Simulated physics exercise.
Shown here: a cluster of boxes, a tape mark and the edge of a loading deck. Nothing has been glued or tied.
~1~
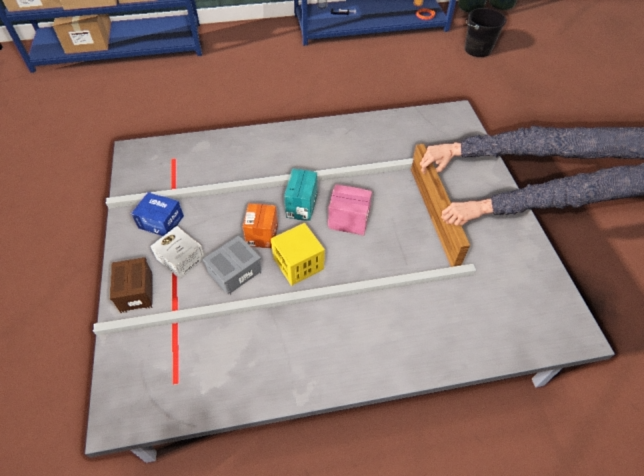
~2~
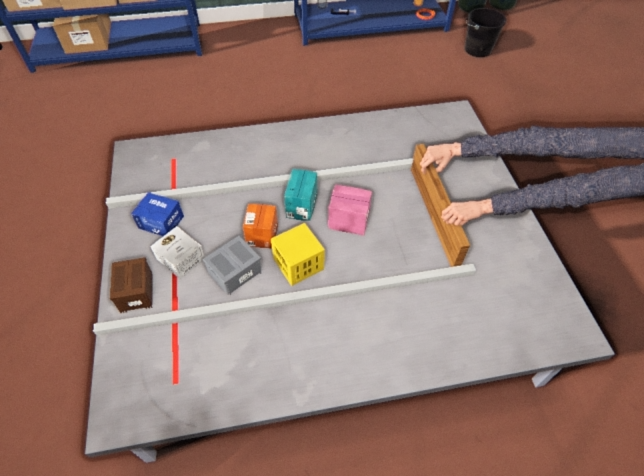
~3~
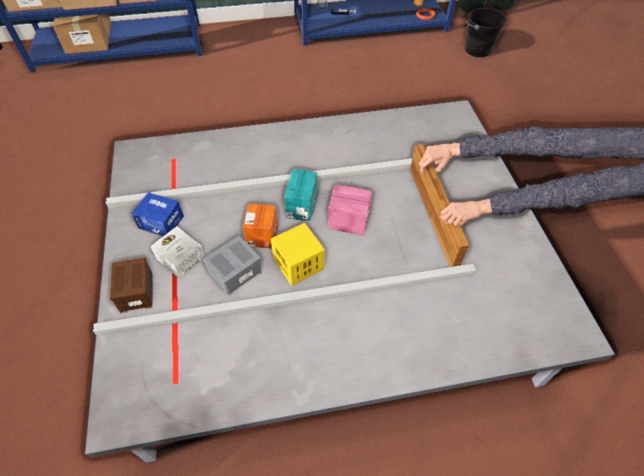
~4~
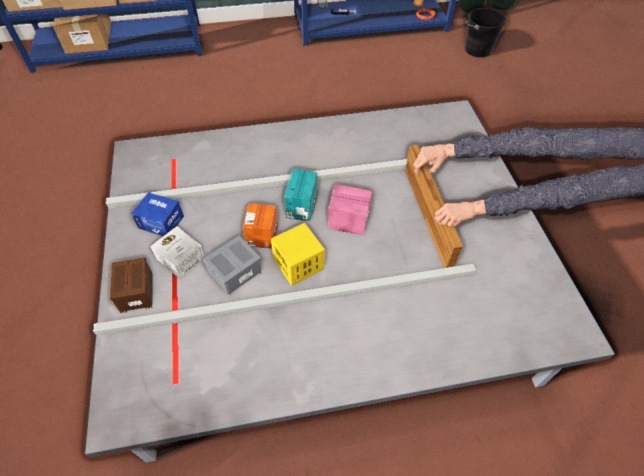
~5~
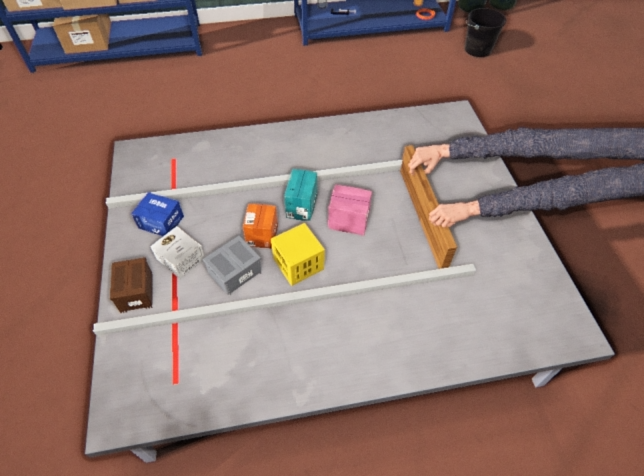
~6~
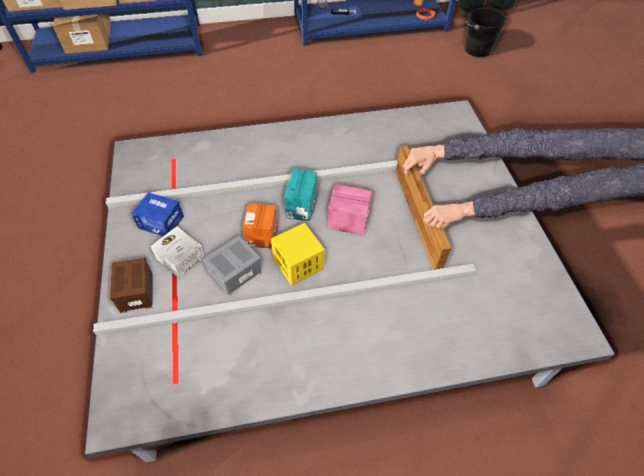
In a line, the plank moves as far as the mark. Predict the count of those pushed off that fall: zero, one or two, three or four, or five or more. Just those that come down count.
The count is one or two.
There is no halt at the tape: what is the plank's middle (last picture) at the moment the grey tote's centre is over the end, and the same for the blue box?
(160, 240) and (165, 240), more or less.
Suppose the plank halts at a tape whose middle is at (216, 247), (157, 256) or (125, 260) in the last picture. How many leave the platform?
Taken one after another, the numbers are 0, 5 and 6.
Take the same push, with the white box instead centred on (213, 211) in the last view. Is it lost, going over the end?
It holds on.
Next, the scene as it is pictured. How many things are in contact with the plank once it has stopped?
Count recorded: 3.
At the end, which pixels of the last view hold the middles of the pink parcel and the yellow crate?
I'd say approximately (150, 245) and then (150, 292).
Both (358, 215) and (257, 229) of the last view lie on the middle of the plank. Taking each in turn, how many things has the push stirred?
By then 1, and 6.
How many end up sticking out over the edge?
Overhanging ones - 2.
A little later, none off yet; brown tote at rest near (133, 285); blue box at rest near (158, 215); white box at rest near (178, 253).
When it is over, the number that fall off is one or two; down, white box and brown tote.
